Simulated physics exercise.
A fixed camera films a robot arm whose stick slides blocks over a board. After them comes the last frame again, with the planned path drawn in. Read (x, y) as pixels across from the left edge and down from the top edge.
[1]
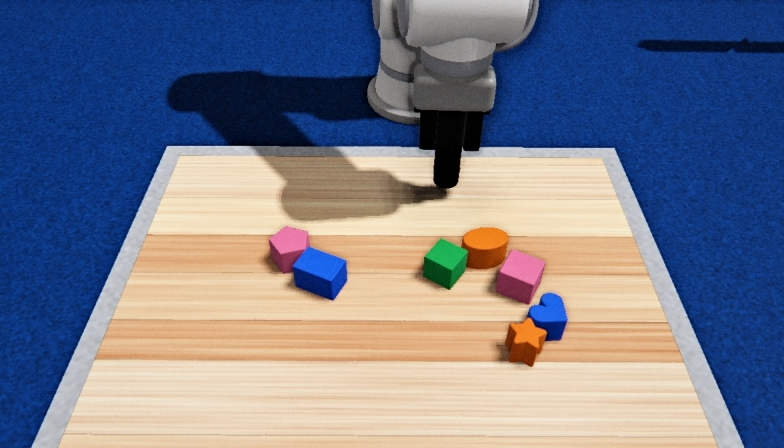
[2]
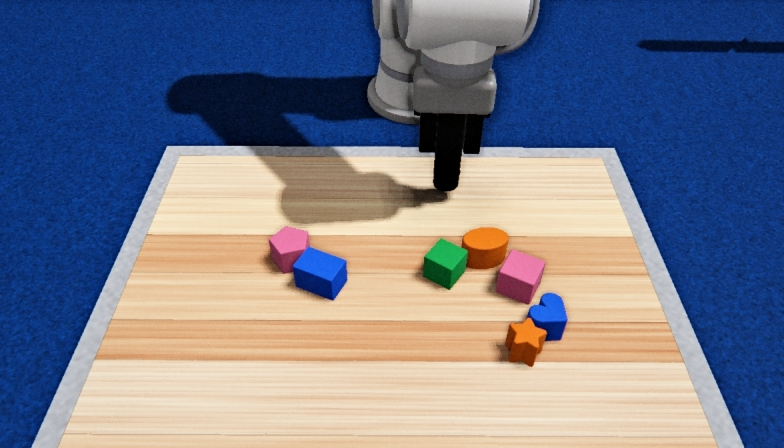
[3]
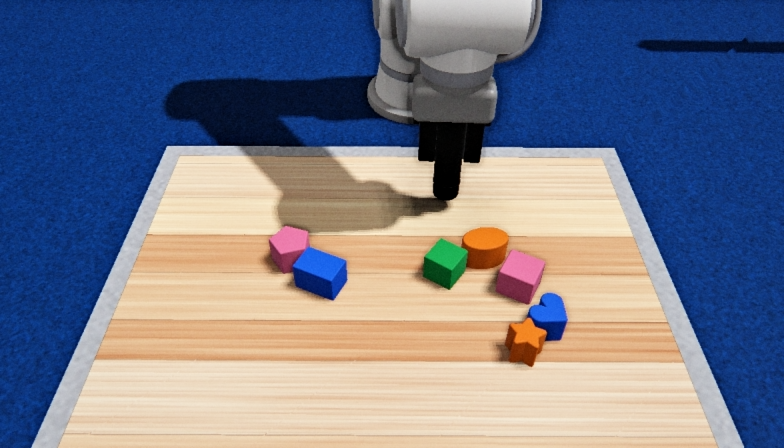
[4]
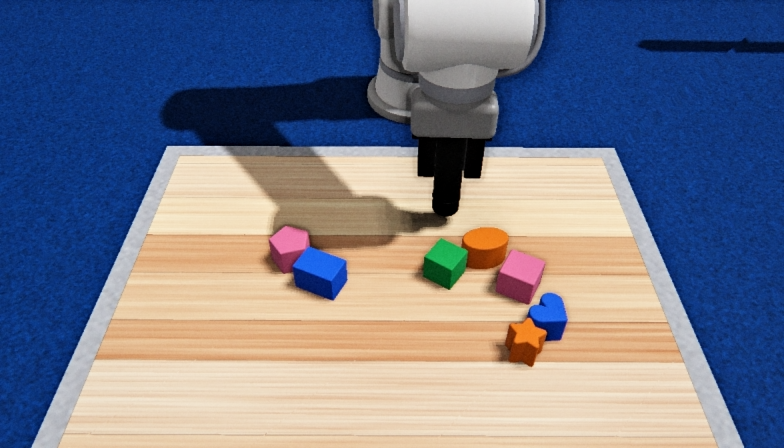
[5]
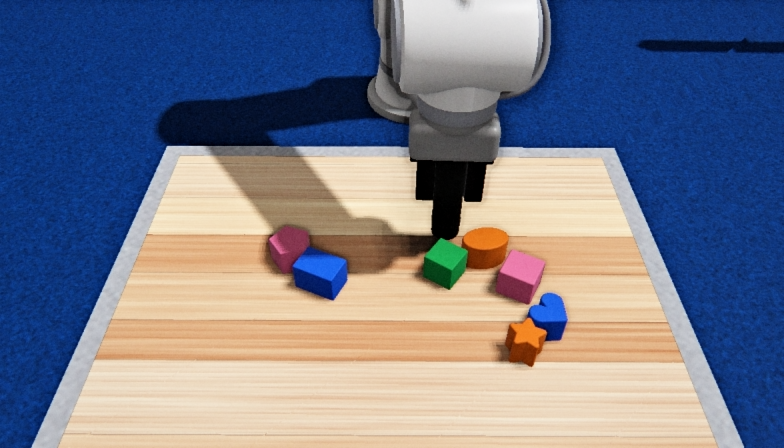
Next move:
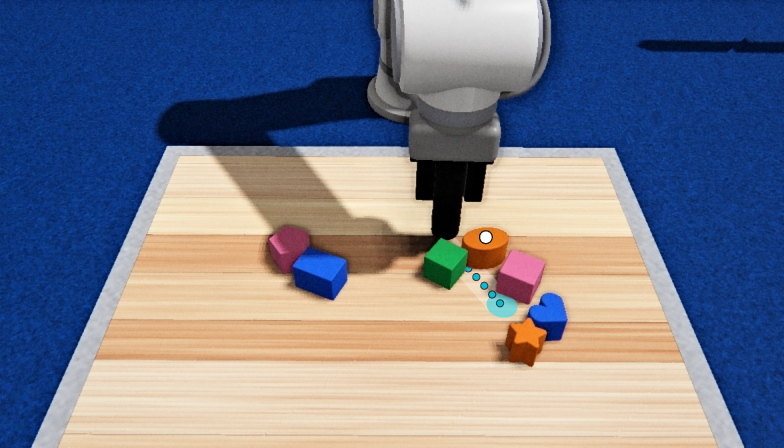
The robot arm moves its black tip down the board toward the still green block.
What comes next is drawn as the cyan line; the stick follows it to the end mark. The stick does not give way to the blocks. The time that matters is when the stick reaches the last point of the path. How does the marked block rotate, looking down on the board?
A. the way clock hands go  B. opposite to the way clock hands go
B: Opposite to the way clock hands go.
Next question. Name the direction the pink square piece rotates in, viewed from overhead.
It twists with the clock when seen from above.
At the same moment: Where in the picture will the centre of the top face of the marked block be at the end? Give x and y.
I'd say the marked block ends with its top centre at (510, 248).
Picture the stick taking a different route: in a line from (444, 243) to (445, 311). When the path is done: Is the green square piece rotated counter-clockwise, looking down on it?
Yes.
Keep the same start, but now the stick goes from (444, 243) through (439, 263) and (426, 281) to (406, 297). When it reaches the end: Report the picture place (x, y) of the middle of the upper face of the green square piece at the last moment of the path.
Around (445, 284).
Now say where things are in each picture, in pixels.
In the first frame, lower end of the stick at (446, 181), tops of blocks, green square piece at (446, 253), orange elliptical block at (486, 237), pink square piece at (523, 266), blue heart at (550, 308).
In the second frame, stick at (446, 184), blocks as before.
In the third frame, stick at (445, 193), blocks as before.
In the fourth frame, stick at (445, 208), blocks as before.
In the fifth frame, stick at (445, 231), green square piece at (446, 253), orange elliptical block at (486, 237), pink square piece at (523, 266), blue heart at (550, 308).
The drawn path runs from (444, 243) to (502, 305); the dot is on the orange elliptical block.
What follows on the original path. One third of the way, stick at (464, 251); green square piece at (447, 260), turned 15° clockwise; orange elliptical block at (500, 243), turned 35° anticlockwise.
Two thirds of the way, stick at (484, 272); green square piece at (447, 262), turned 25° clockwise; orange elliptical block at (510, 248), turned 75° anticlockwise; pink square piece at (541, 271), turned 25° clockwise.
At the end, stick at (504, 294); green square piece at (447, 262), turned 25° clockwise; orange elliptical block at (510, 248), turned 75° anticlockwise; pink square piece at (542, 271), turned 25° clockwise; blue heart not moved.
